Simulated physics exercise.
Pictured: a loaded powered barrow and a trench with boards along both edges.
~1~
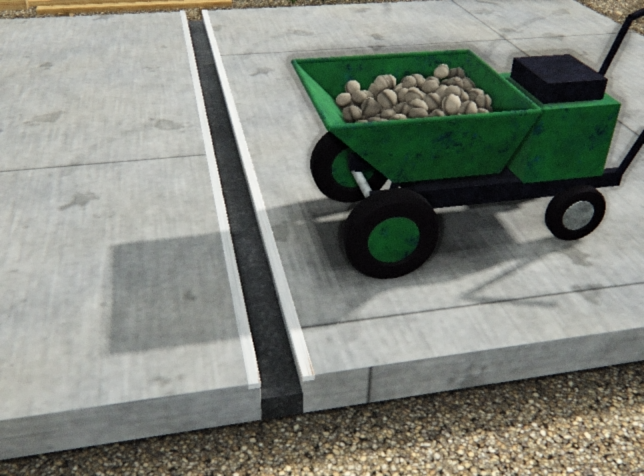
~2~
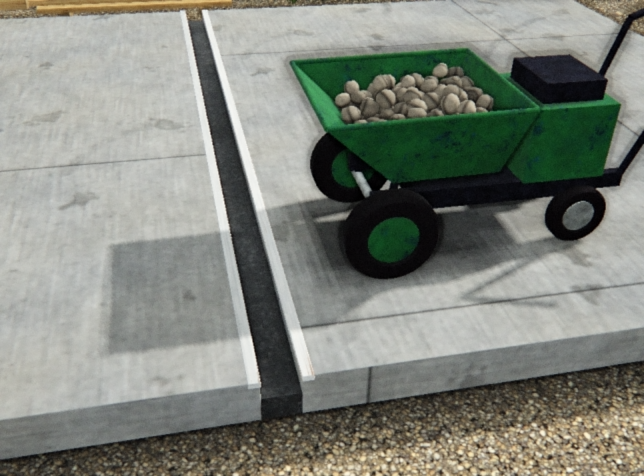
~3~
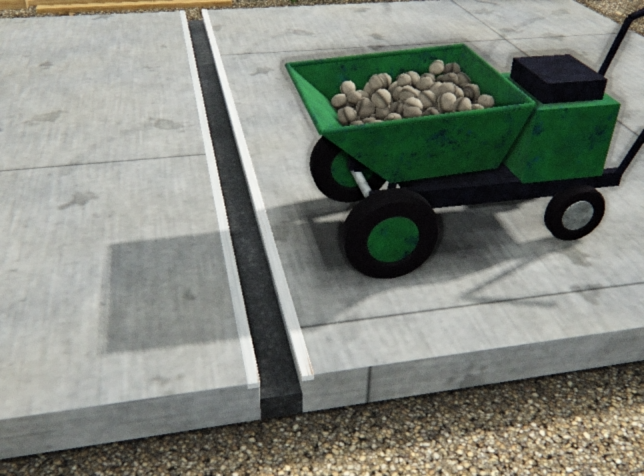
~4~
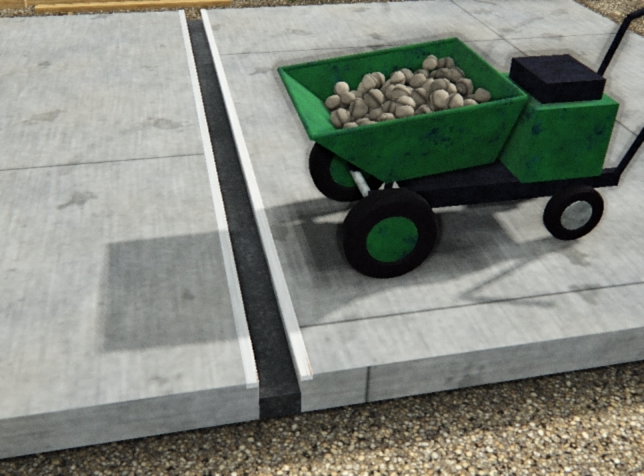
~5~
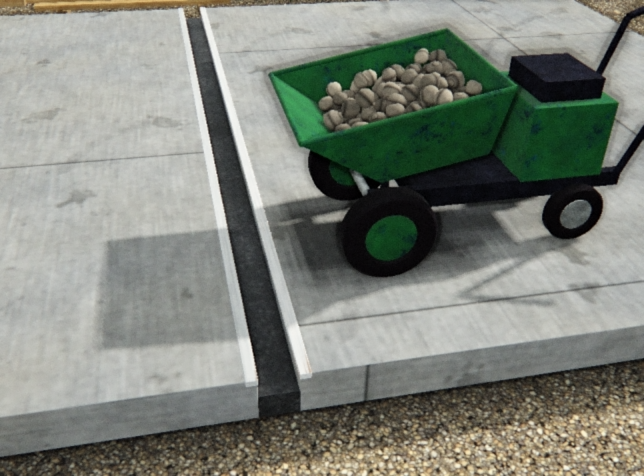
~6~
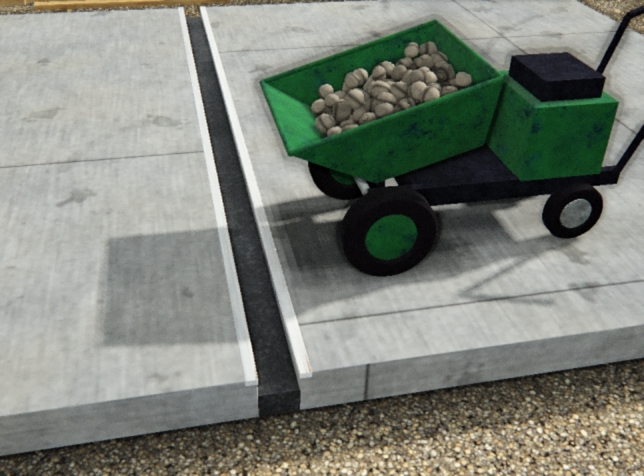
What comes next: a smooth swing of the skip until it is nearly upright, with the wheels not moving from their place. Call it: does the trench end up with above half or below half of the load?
It ends up with below half.
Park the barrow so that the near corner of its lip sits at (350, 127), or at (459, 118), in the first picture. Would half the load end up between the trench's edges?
For the first try, shy of half; for the second, shy of half.
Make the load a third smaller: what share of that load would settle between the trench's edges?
10 %, near enough.
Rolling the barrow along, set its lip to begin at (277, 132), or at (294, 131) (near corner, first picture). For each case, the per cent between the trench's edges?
About 0 and 0 per cent.
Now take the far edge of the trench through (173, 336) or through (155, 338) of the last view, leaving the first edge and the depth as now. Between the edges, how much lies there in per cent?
Roughly 70 % and 70 %.
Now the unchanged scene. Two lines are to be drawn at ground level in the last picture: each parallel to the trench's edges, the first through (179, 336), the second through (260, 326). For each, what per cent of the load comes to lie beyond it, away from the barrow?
30 and 60 in a hundred.
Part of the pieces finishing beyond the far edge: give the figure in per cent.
I'd say near 60 per cent, give or take.
Soon, skip tipped steeply; all in the skip.
A while on, skip tipped right over; most in the skip; a stray few in or heaped over the trench; about a quarter beyond it; a stray few falling.
Towards the end, skip tipped right over; about a third in the skip; a small part in or heaped over the trench; about half beyond it.
Finally, skip tipped right over; about a third in the skip; a small part in or heaped over the trench; about half beyond it.
